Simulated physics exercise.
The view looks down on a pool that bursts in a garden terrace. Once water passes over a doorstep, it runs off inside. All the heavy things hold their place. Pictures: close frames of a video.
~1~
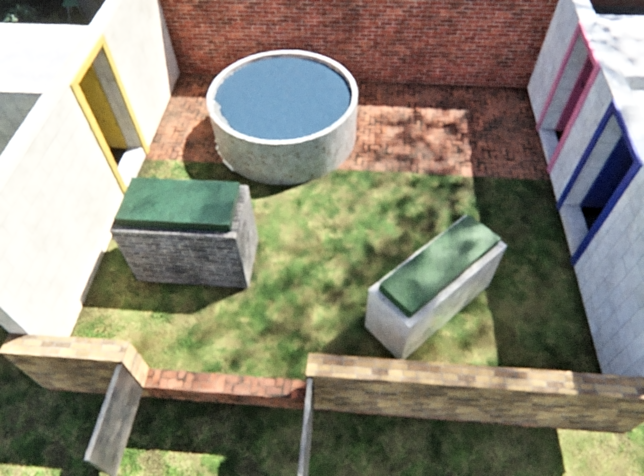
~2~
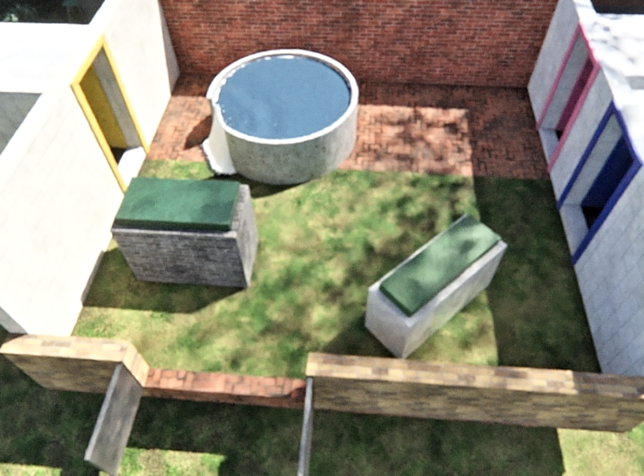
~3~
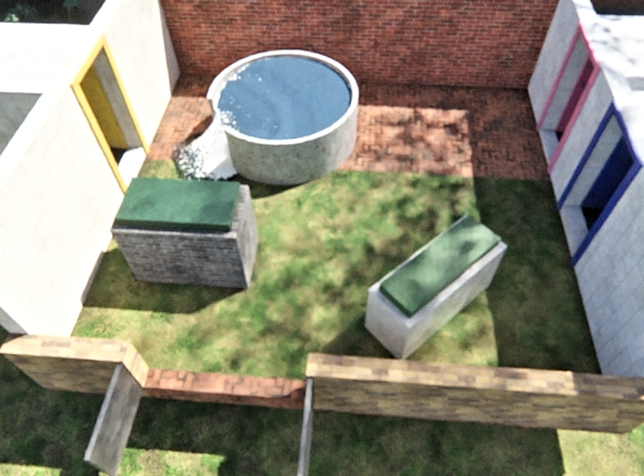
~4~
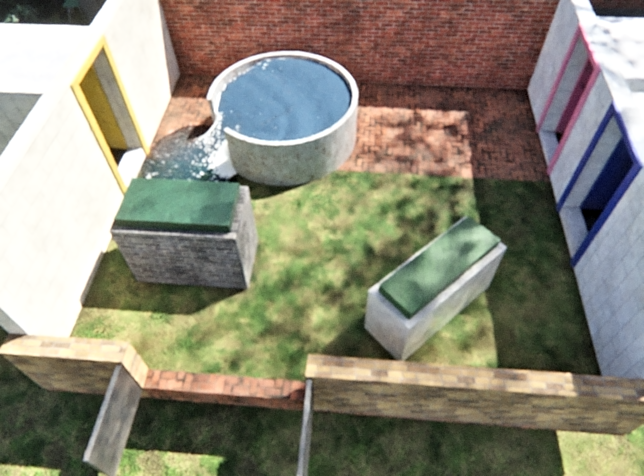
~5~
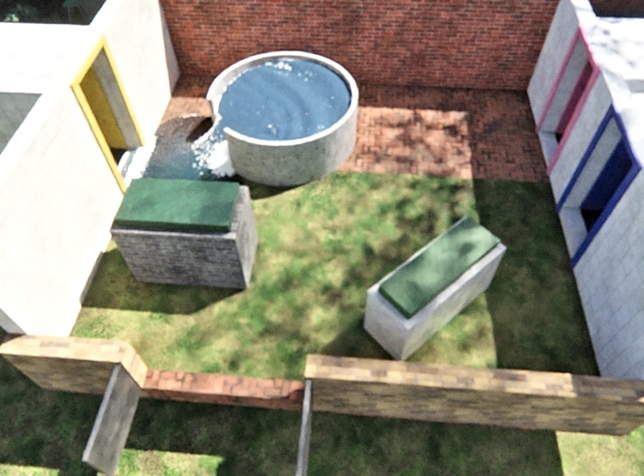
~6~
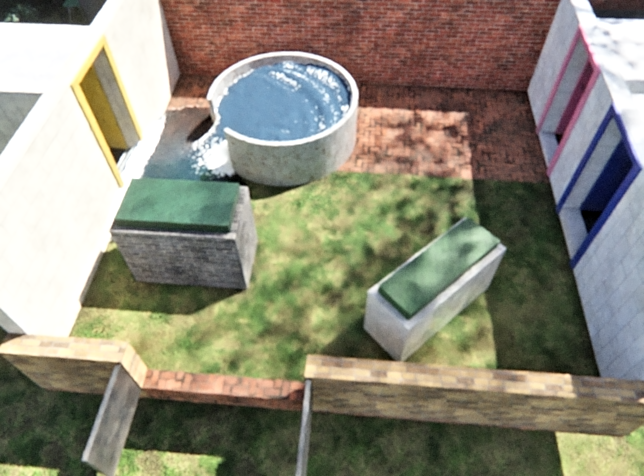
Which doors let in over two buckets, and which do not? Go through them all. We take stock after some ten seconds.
Pink door - not over two, blue door - not over two, yellow door - over two buckets.
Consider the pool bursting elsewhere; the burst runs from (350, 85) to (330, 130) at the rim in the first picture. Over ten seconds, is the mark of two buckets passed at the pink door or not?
Note: Pink door admits more.
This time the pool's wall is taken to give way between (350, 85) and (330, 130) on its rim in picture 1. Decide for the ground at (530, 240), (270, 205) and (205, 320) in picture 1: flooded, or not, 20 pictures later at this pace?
Submerged, bone-dry, bone-dry.
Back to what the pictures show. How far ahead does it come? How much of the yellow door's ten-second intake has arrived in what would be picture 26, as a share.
Around 85 percent.
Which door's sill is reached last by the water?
I'd go with the blue-painted one.
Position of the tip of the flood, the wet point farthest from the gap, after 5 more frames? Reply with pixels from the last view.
I'd say around (65, 347).
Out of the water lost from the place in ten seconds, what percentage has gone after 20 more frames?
It works out at roughly 40 per cent.
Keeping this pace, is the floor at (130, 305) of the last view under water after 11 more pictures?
That spot will be soaked.
A moment on, water covers 20 % of the floor; the pink door not reached, the blue door not reached, the yellow door over two buckets in.
Next, water covers 25 % of the floor; the pink door not reached, the blue door not reached, the yellow door far over two buckets in.
Then, water covers 40 % of the floor; the pink door not reached, the blue door not reached, the yellow door far over two buckets in.
Later, water covers 70 % of the floor; the pink door not reached, the blue door not reached, the yellow door far over two buckets in.
In the end, water covers 95 % of the floor; the pink door wet at the sill, nothing in, the blue door wet at the sill, nothing in, the yellow door far over two buckets in.
